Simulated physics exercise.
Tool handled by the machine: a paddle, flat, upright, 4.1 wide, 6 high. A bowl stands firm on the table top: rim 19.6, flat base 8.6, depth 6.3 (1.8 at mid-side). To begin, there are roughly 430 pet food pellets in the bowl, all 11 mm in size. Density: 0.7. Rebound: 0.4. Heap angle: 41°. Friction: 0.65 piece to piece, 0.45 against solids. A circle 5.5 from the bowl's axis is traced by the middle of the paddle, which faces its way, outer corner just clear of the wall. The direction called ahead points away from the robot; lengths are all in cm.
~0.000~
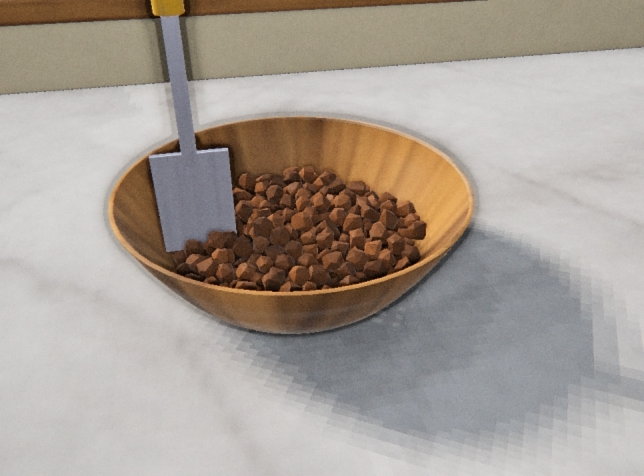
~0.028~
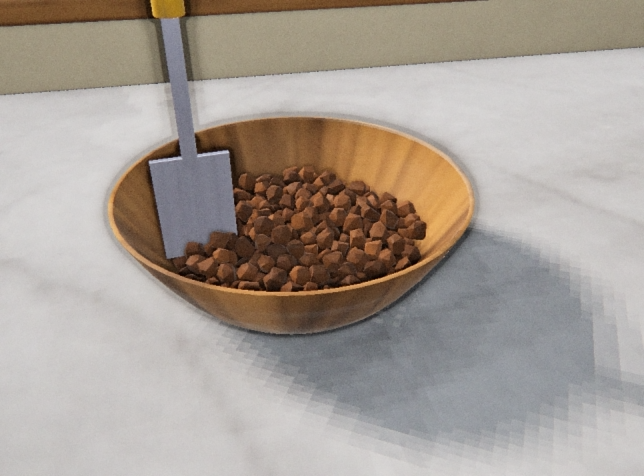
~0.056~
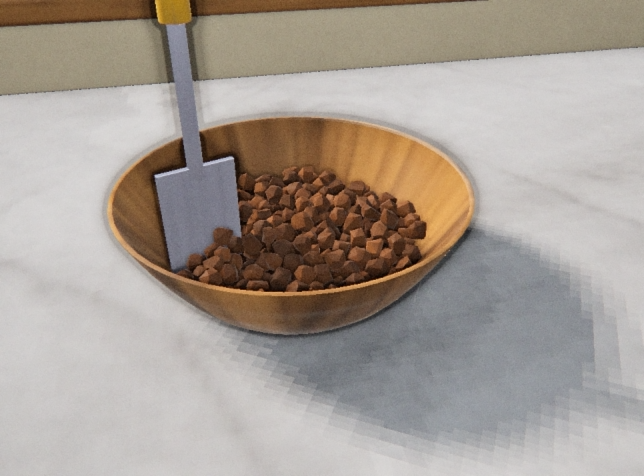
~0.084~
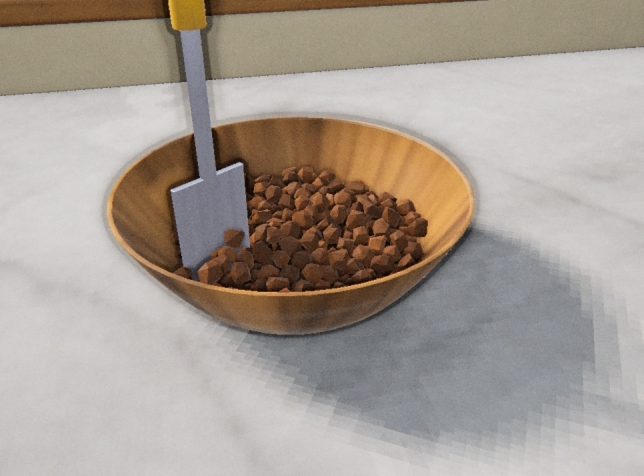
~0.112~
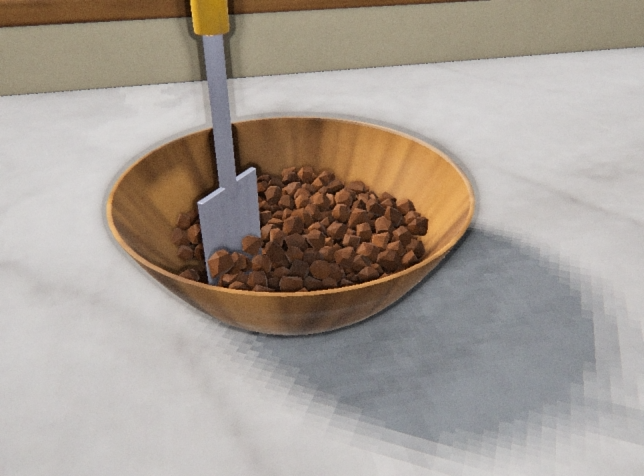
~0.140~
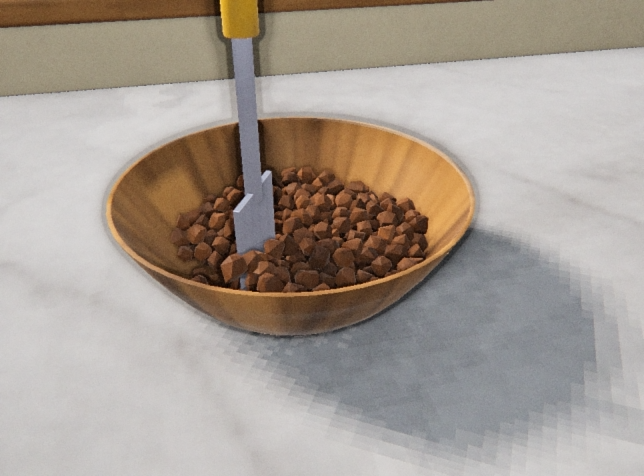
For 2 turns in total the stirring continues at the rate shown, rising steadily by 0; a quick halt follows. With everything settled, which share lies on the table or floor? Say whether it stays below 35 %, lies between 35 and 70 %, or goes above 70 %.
It stays below 35 %.
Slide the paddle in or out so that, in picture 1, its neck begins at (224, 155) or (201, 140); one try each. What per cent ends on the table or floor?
15 and 30 per cent.
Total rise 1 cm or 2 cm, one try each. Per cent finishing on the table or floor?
About 15 and 10 per cent.
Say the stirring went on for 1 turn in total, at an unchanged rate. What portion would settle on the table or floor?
I'd expect around 15 per cent.
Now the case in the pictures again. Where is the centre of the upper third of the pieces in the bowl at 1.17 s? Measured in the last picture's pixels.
(318, 176).
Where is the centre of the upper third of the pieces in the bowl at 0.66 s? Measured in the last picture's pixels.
Roughly pixel (191, 208).
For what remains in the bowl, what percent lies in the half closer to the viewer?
Close to 65 in a hundred.
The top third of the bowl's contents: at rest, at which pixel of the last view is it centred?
Estimated centre: (243, 270).
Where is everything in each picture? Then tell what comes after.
The first frame shows the paddle neck at (185, 126), 0° round; upper third of the load around (294, 230), from x 180 to 415, top at y 170; 431 in the bowl.
The second frame shows the paddle neck at (186, 129), 5° round; upper third of the load around (295, 231), from x 180 to 415, top at y 170.
The third frame shows the paddle neck at (191, 139), 18° round; upper third of the load around (296, 231), from x 180 to 415, top at y 170.
The fourth frame shows the paddle neck at (205, 148), 32° round; upper third of the load around (302, 235), from x 180 to 420, top at y 175.
The fifth frame shows the paddle neck at (225, 155), 46° round; upper third of the load around (309, 237), from x 180 to 420, top at y 175.
The sixth frame shows the paddle neck at (251, 160), 60° round; upper third of the load around (317, 238), from x 180 to 420, top at y 175; 431 in the bowl.
After 0.66 s, 320° round, highest piece 9 above the table; 385 in the bowl, 37 on the table or floor, 9 in flight or on the tool.
After 1.17 s, 220° round, highest piece 8 above the table; 332 in the bowl, 97 on the table or floor, 2 in flight or on the tool.
After 1.63 s, 0° round, highest piece 7 above the table; 315 in the bowl, 116 on the table or floor.
After 2.33 s, 0° round, highest piece 7 above the table; 315 in the bowl, 116 on the table or floor.
In the end, 315 in the bowl, 116 on the table or floor. That is 27 % on the table or floor.
